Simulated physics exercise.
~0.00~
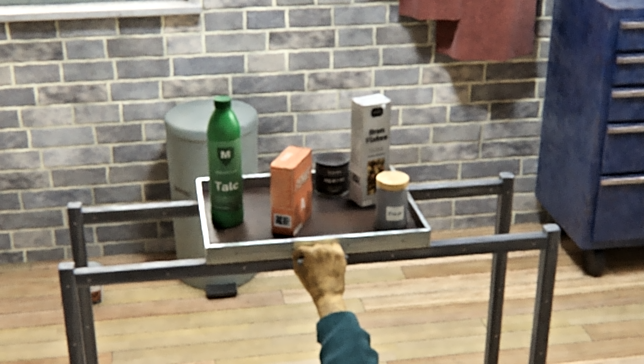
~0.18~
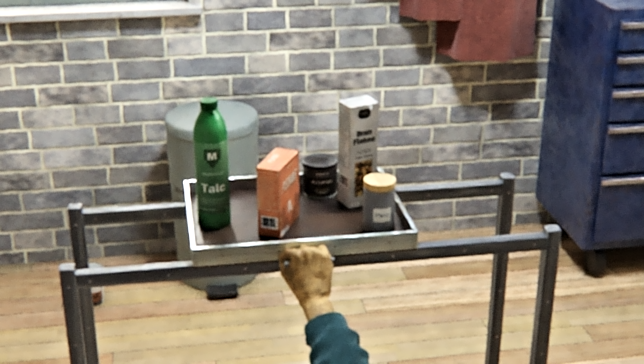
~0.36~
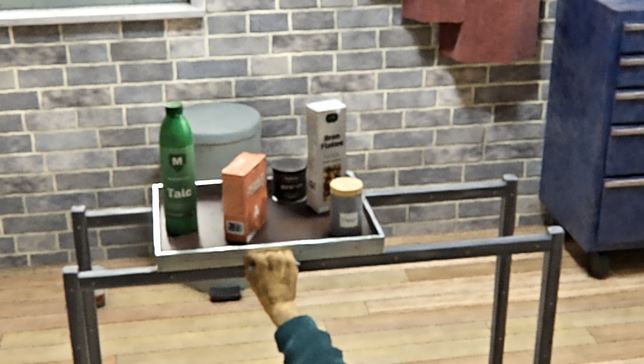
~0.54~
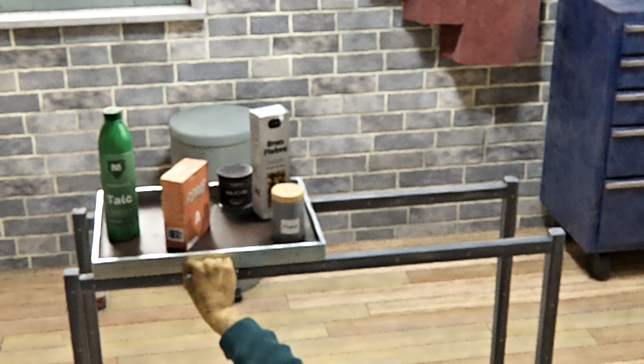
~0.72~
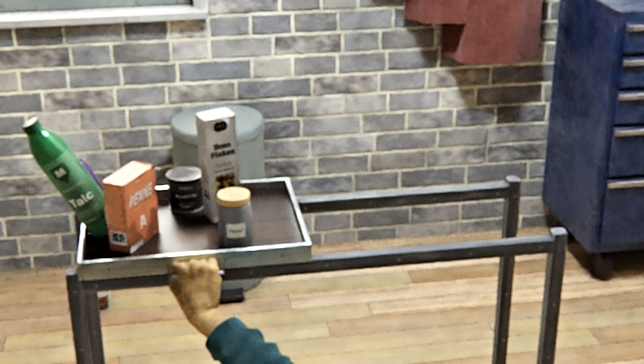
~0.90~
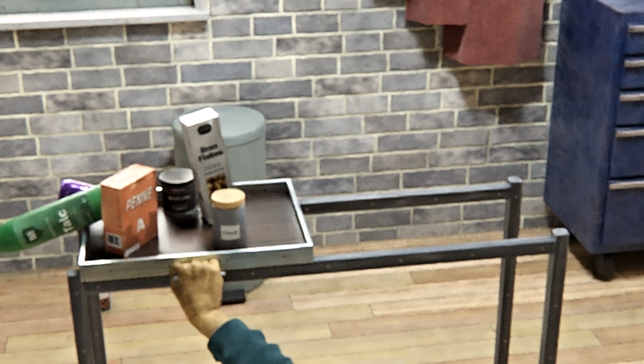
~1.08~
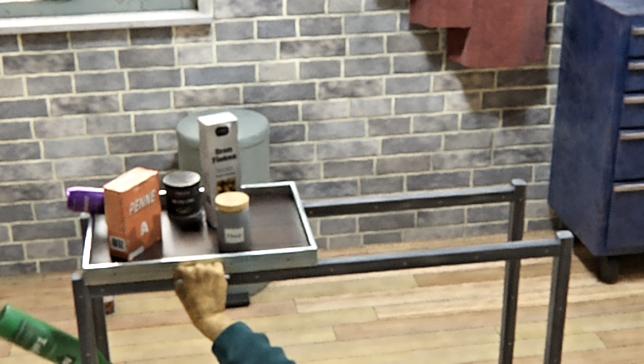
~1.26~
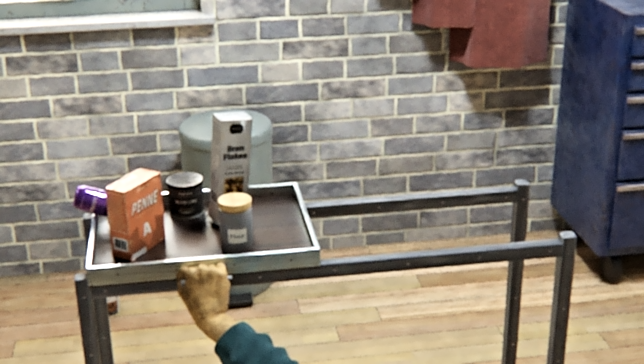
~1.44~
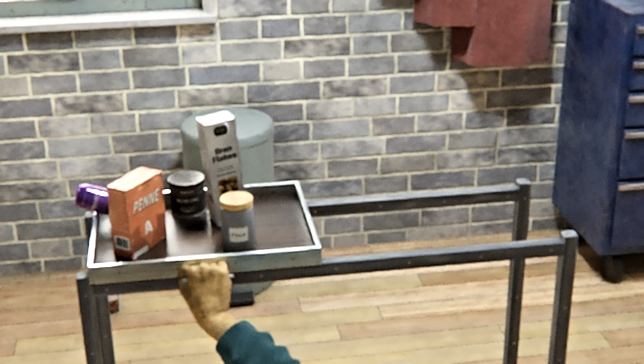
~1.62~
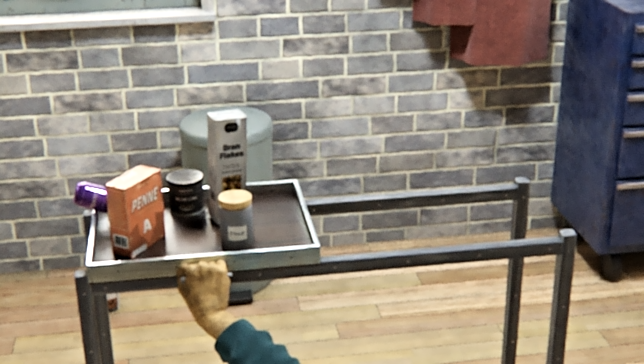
In a room with a grey brick wall and wooden floor, seen from the front and slightly above, a gloved hand holds the front edge of a sliding tray on a metal frame. A green bottle stands at the left, beside an orange packet, a black tin, a tall white carton and a grey jar with a yellowish lid. The tray slides left, faster, until it stops at the frame's left end. The green bottle tips over the left edge and falls out of view, while the white carton rocks but stays upright. Finally, a purple can lies behind the packet, and the others remain standing.
